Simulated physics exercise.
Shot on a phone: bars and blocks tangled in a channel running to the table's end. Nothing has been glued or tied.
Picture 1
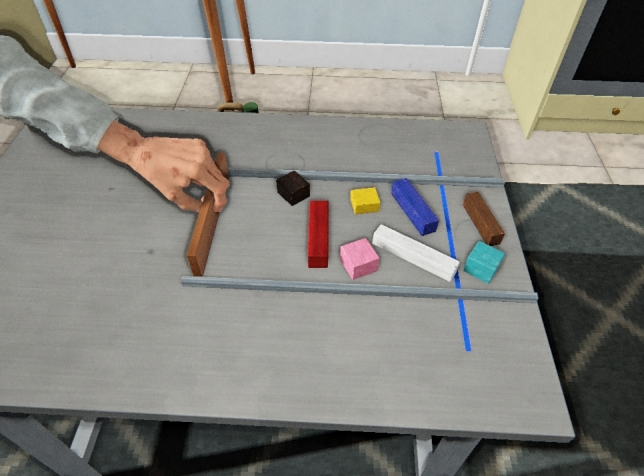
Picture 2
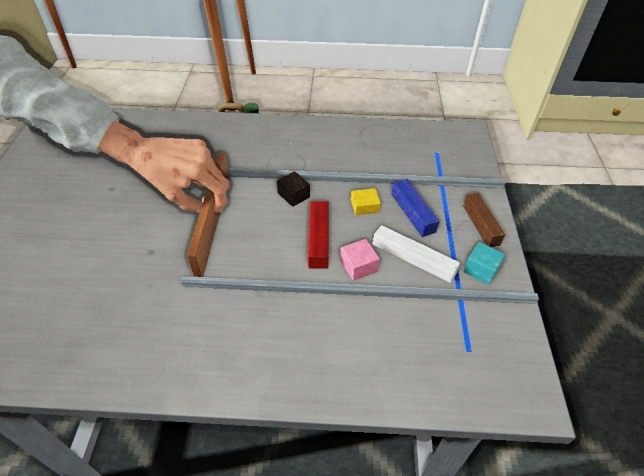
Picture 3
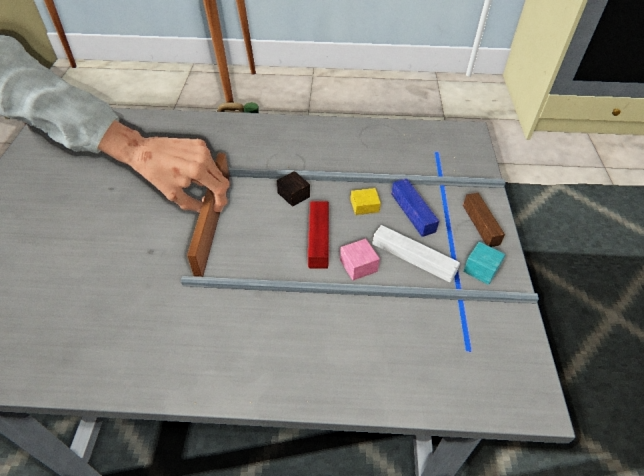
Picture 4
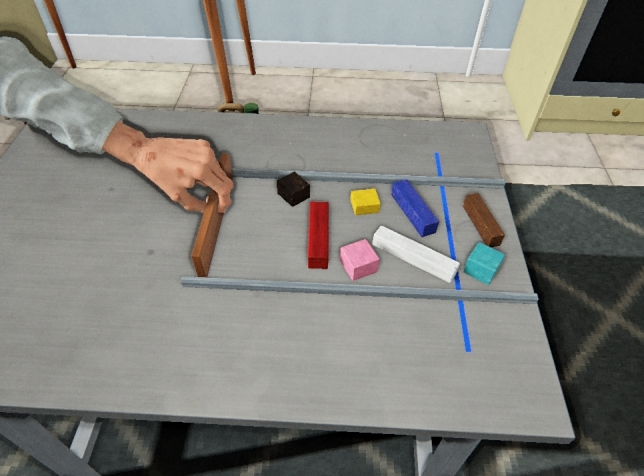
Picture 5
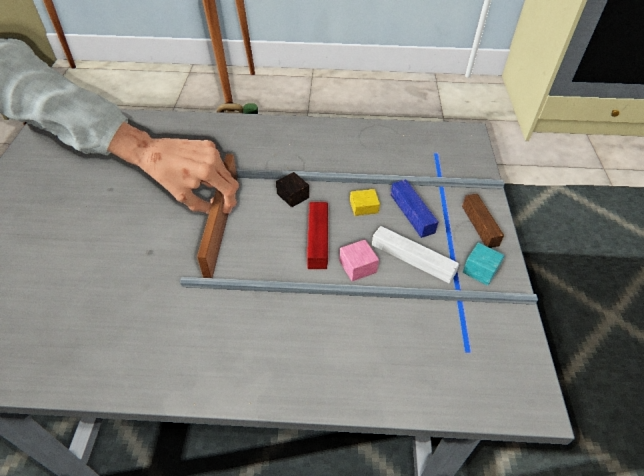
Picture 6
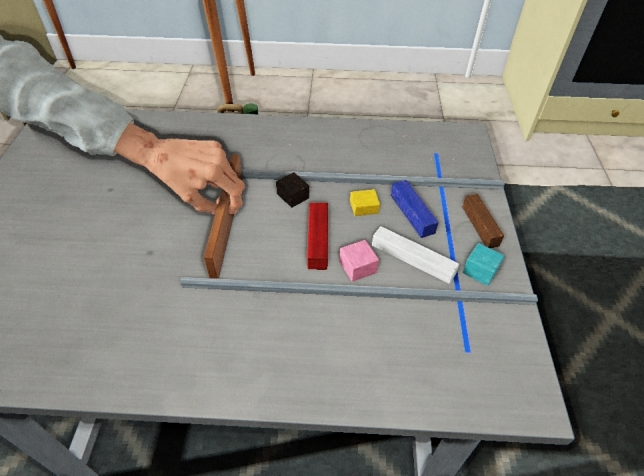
A hand slides a brown board slightly right toward colored blocks that stay still.
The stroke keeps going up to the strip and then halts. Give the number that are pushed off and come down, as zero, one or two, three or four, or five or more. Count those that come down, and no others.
The ones that fall? One or two of them, I think.
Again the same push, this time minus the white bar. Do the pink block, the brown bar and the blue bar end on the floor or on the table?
The pink block: Remains. The brown bar: Drops. The blue bar: Remains.
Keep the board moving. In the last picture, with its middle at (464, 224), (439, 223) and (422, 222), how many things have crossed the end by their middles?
In that order 3, 0 and 0.
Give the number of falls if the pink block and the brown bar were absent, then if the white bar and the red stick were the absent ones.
0 and 1.
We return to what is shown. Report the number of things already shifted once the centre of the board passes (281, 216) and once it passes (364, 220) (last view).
First 1, then 6.
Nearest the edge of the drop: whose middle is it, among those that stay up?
The blue bar finishes closest.
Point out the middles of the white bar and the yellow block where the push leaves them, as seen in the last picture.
Listed in order, first is (502, 251) and the other is (483, 209).
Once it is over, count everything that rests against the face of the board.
Tally at the end: 2.
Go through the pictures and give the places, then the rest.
Brown bar (483, 219); turquoise block (484, 263); blue bar (414, 206); board (210, 211); tape (450, 234), in the first picture.
Turquoise block (484, 263); board (211, 212), in the second picture.
Blue bar (414, 207); black block (294, 189), in the third picture.
Brown bar (483, 220); yellow block (365, 202), in the fourth picture.
Turquoise block (483, 264); white bar (414, 254), in the fifth picture.
Brown bar (482, 220); turquoise block (483, 264); blue bar (413, 208); board (226, 213); tape (449, 236), in the sixth picture.
A little later, none off yet; brown bar at rest near (482, 220); turquoise block at rest near (483, 264); blue bar at rest near (413, 208).
Next, none off yet; brown bar at rest near (482, 220); turquoise block at rest near (485, 264); blue bar shifted a little near (438, 208).
When it is over, the number that fall off is one or two; down, turquoise block and brown bar.
